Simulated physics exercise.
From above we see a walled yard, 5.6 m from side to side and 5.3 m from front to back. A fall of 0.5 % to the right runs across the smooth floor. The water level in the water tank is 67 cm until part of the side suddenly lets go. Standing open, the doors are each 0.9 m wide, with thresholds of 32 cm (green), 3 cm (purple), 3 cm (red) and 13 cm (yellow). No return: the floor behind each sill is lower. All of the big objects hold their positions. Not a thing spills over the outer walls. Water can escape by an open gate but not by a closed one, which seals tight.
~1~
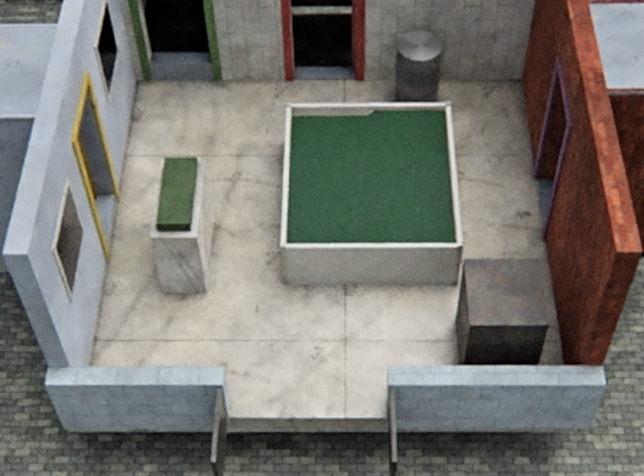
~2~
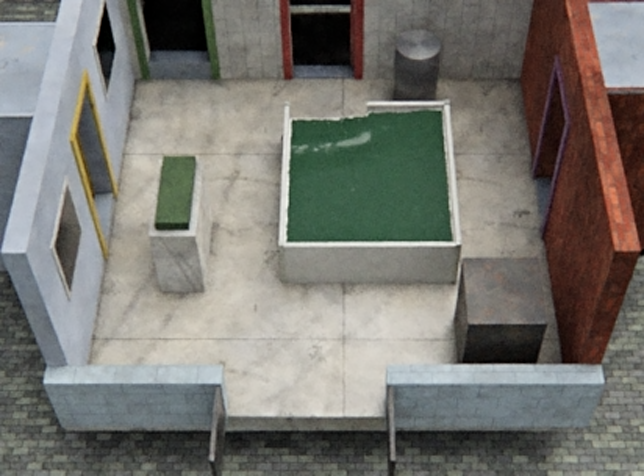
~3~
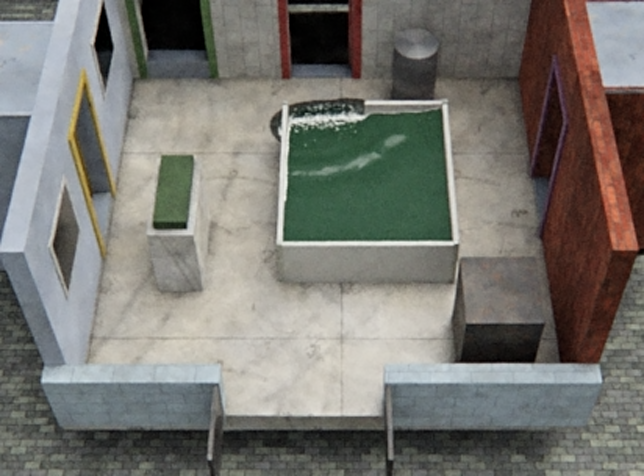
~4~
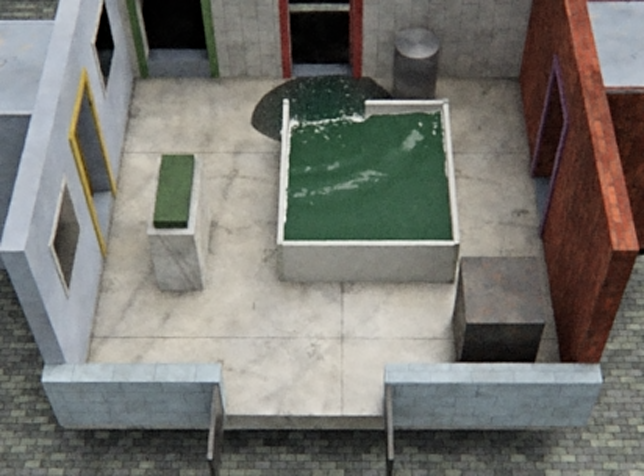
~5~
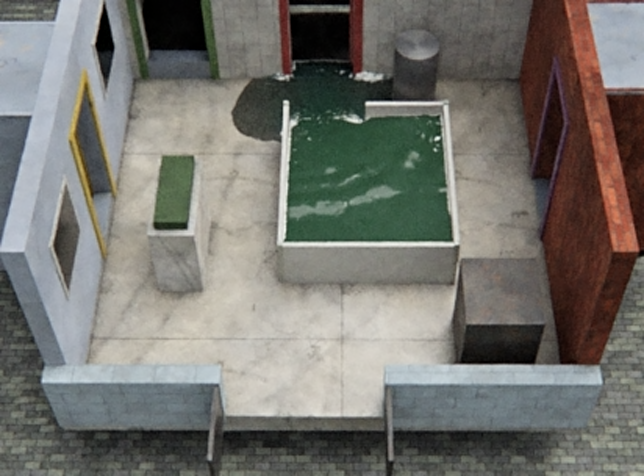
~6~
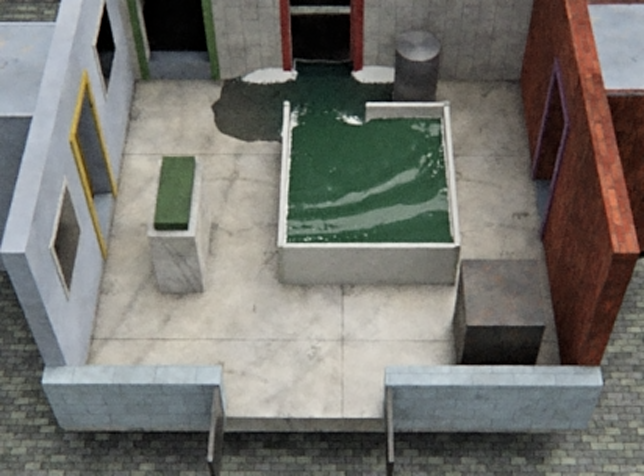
Green water pouring from the far side of a square tank, spreading across the pale yard floor to the red-framed doorway.
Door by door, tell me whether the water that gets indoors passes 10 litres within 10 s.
Green door: Below the cap, purple door: Below the cap, red door: Above the cap, yellow door: Below the cap.
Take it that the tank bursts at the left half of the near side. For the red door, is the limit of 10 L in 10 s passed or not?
Red: Falls short.
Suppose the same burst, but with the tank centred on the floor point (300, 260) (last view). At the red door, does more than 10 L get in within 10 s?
Against that limit: Red over.
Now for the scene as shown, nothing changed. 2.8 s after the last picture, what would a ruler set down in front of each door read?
In centimetres, the green door has 13, the purple door 3, the red door 11 and the yellow door 5.
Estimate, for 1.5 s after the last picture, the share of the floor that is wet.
25 %.
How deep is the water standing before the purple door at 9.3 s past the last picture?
About 3.0 cm.
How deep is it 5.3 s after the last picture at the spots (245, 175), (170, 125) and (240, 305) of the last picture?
About 4, 9 and 2 cm respectively.
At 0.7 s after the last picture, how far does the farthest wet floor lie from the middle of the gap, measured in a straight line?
That comes to near 3.0 m out.
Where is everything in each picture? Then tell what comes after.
The first picture shows still water, 67 cm deep, in the water tank at (370, 175).
In the second picture, water pours out on the water tank's far side and has run 0.6 m, to a hidden place; typically 9 cm deep outside, 67 cm at the water tank's back.
In the third picture, water pours out on the water tank's far side and has run 0.9 m, to (357, 104); typically 11 cm deep outside, 67 cm at the water tank's back.
In the fourth picture, water pours out on the water tank's far side and has run 1.3 m, to (353, 77); typically 8 cm deep outside, 67 cm at the water tank's back.
In the fifth picture, water pours out on the water tank's far side and has run 1.6 m, to a hidden place; typically 8 cm deep outside, 67 cm at the water tank's back.
In the sixth picture, the front is at (230, 79), 1.9 m from the gap on the water tank's far side; 3.1 m2 of floor is under water; 64 cm left at the back of the water tank.
Then, 0.7 s after the last picture water covers 20 % of the floor and is deepest (40 cm) near (283, 82); green door 10 cm at the sill, 0 L in, purple door not reached, red door 12 cm at the sill, 228 L in, yellow door not reached.
Then, 1.5 s after the last picture water covers 25 % of the floor and is deepest (35 cm) near (283, 82); green door 12 cm at the sill, 0 L in, purple door not reached, red door 11 cm at the sill, 480 L in, yellow door not reached.
Then, 2.8 s after the last picture water covers 50 % of the floor and is deepest (24 cm) near (283, 82); green door 13 cm at the sill, 0 L in, purple door 3 cm at the sill, 0 L in, red door 11 cm at the sill, 760 L in, yellow door 5 cm at the sill, 0 L in.
Then, 5.3 s after the last picture water covers 80 % of the floor and is deepest (16 cm) near (283, 82); green door 10 cm at the sill, 0 L in, purple door 3 cm at the sill, 0 L in, red door 11 cm at the sill, 1081 L in, yellow door 4 cm at the sill, 0 L in.
Then, 9.3 s after the last picture water covers 95 % of the floor and is deepest (10 cm) near (358, 82); green door 7 cm at the sill, 0 L in, purple door 3 cm at the sill, 0 L in, red door 10 cm at the sill, 1302 L in, yellow door 3 cm at the sill, 0 L in.
